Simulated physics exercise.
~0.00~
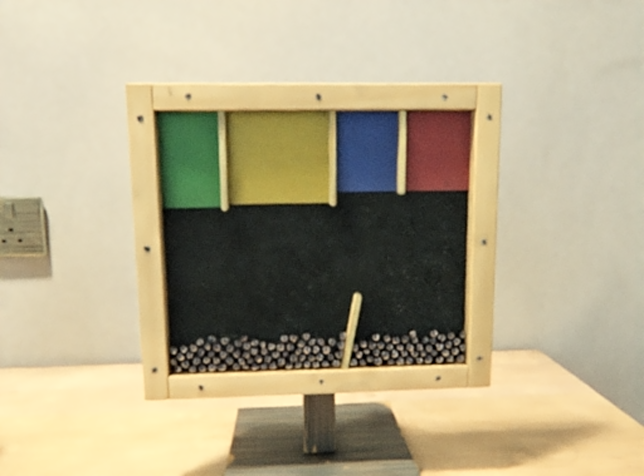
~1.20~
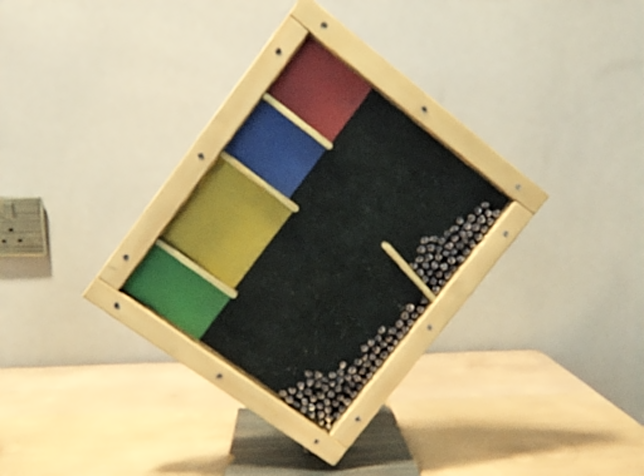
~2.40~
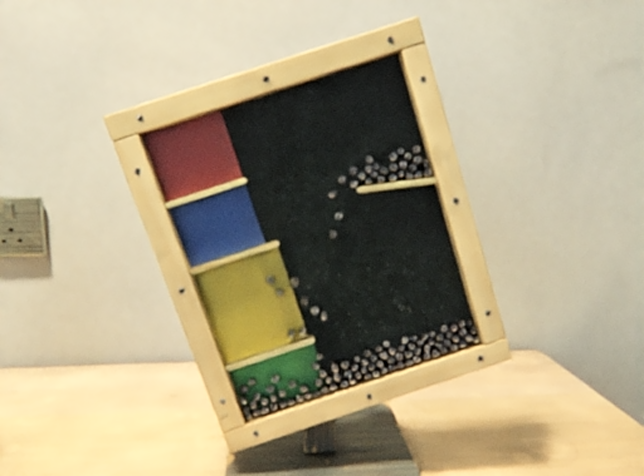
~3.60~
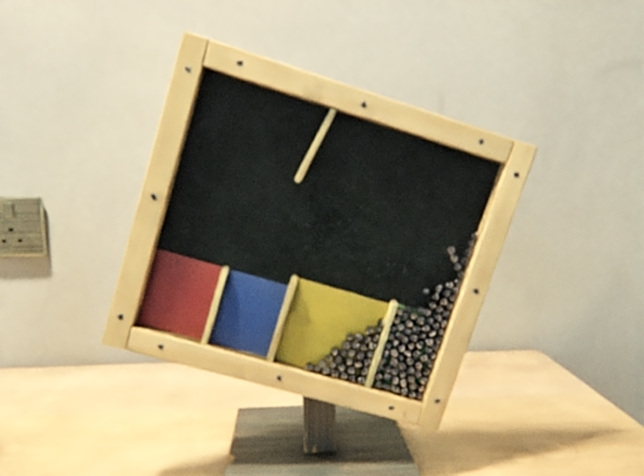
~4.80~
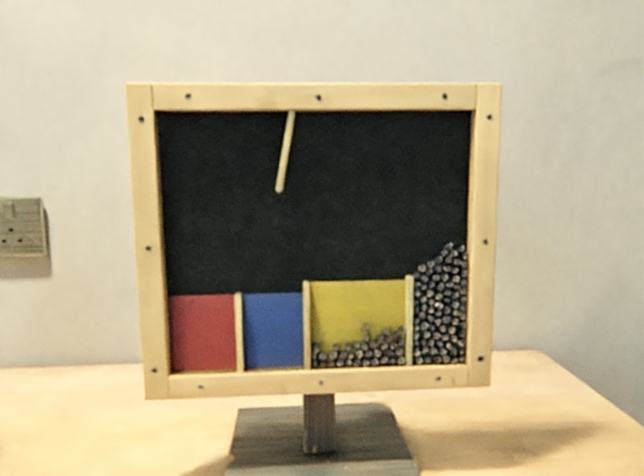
The video shows a framed, black-backed case of small metal balls turning counterclockwise on a stand until it is upside down. The balls slide along the case, some spilling off a thin strip, and finally most fill the green pocket, fewer lie in yellow, and red and blue stay empty.
